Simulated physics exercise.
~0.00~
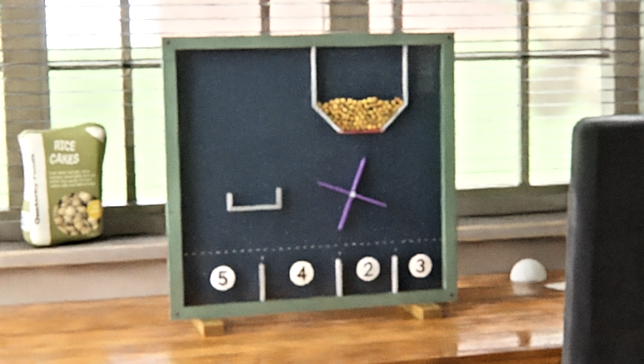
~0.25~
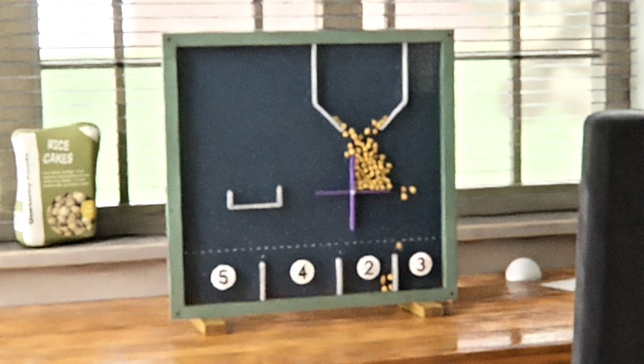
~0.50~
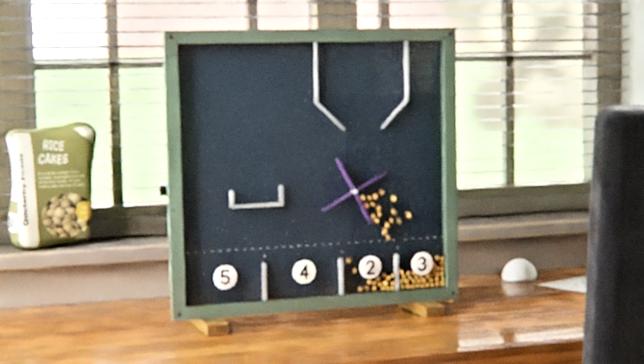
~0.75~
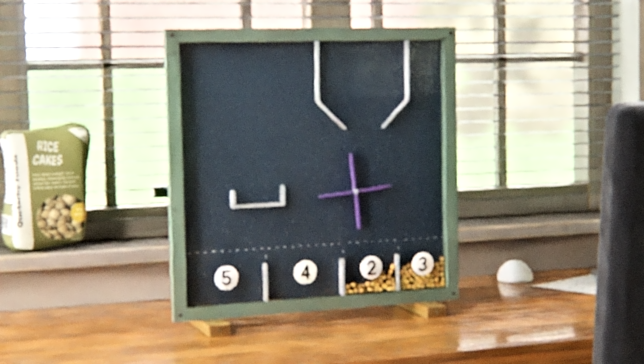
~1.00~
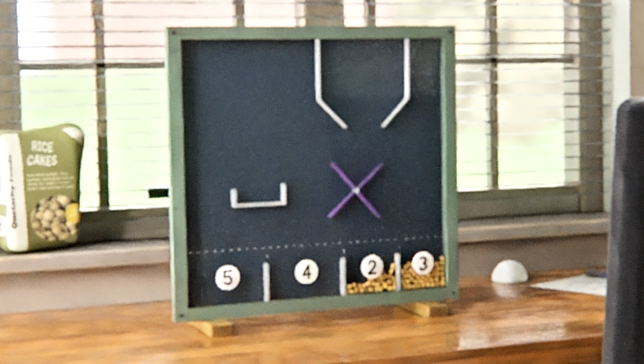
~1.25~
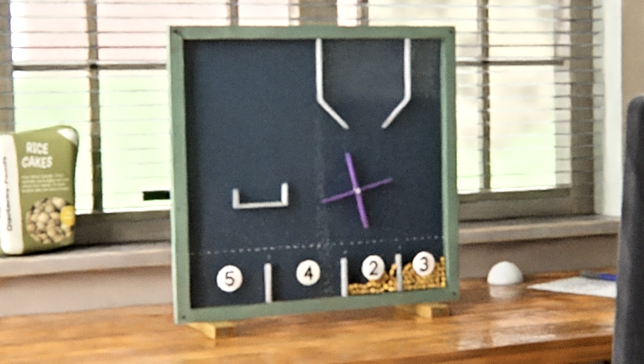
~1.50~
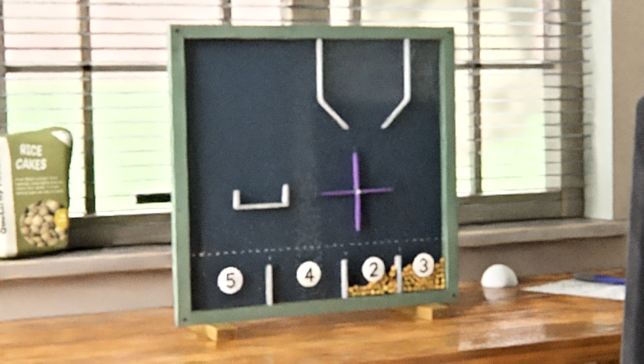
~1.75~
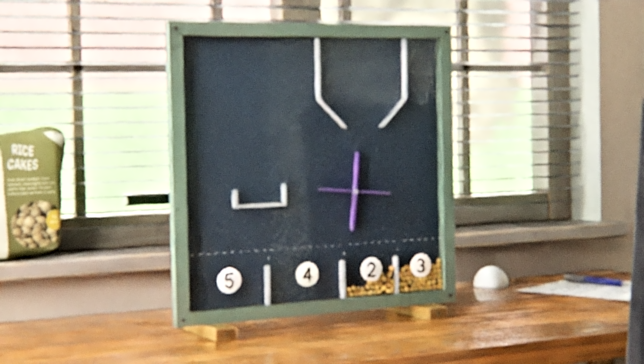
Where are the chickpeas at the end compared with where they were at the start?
At the start they are held in the hopper at the top of the case, and at the end they lie lower and slightly to the right, in the bins marked two and three at the bottom.
Golden chickpeas pouring from a hopper past a turning purple cross, settling in the two right-hand bins of an upright case.
